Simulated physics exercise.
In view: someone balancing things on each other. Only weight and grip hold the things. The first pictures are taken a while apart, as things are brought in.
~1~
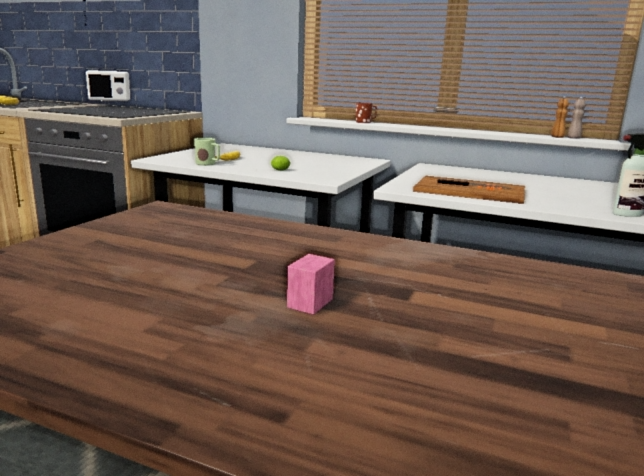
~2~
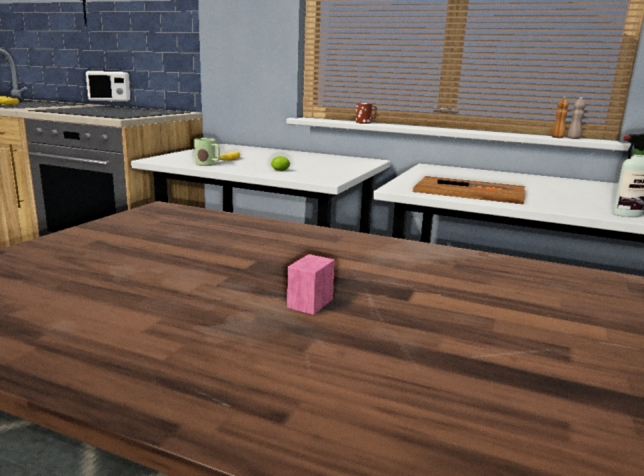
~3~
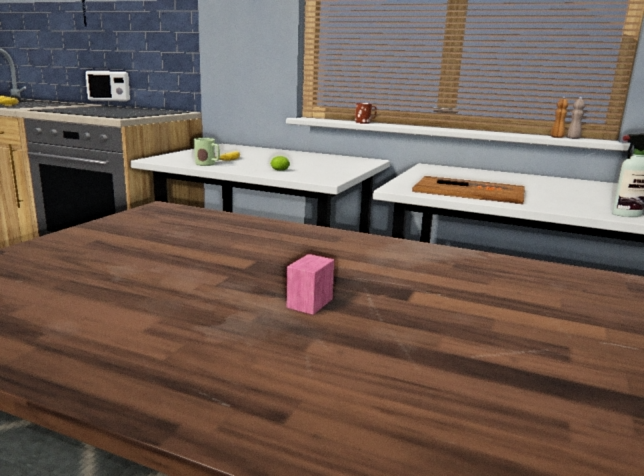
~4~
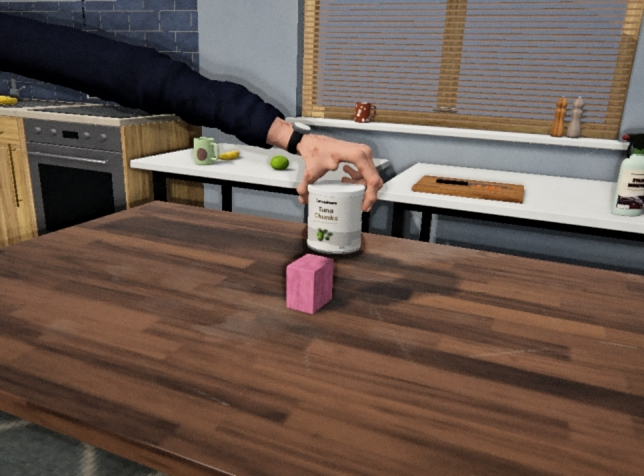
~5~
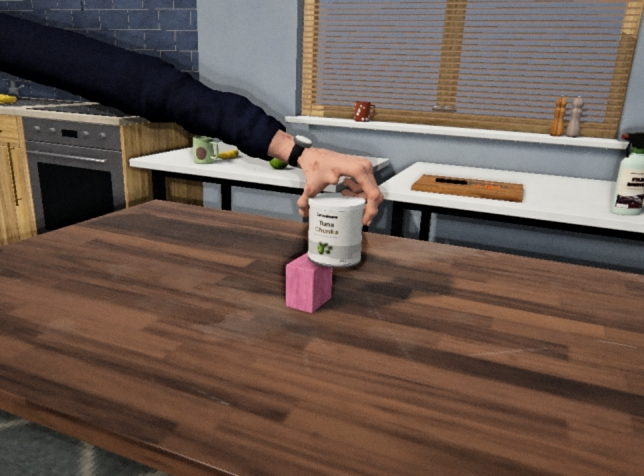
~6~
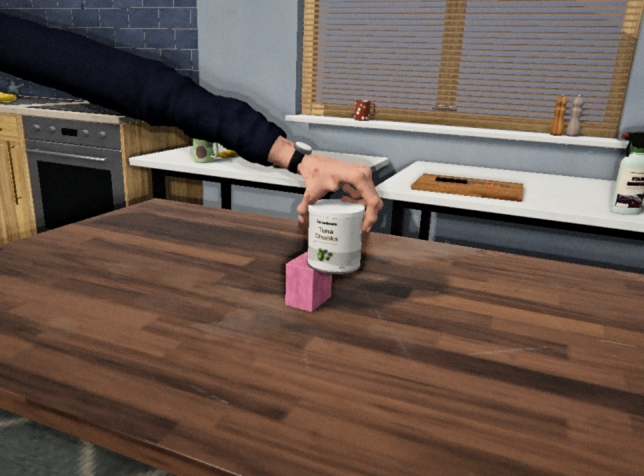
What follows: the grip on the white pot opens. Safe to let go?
In the end the pile gives way.
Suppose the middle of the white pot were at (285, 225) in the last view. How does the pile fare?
Then it comes apart.
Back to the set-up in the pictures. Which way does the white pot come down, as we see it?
To the right.
Then, 0.40 s past the last view, white pot now fallen.
Then, 0.50 s past the last view, things are still on the move.
Finally, fallen, white pot; pink block still in place. Final places as the last picture's camera would see them, white pot near (400, 301). The pile loses its balance.
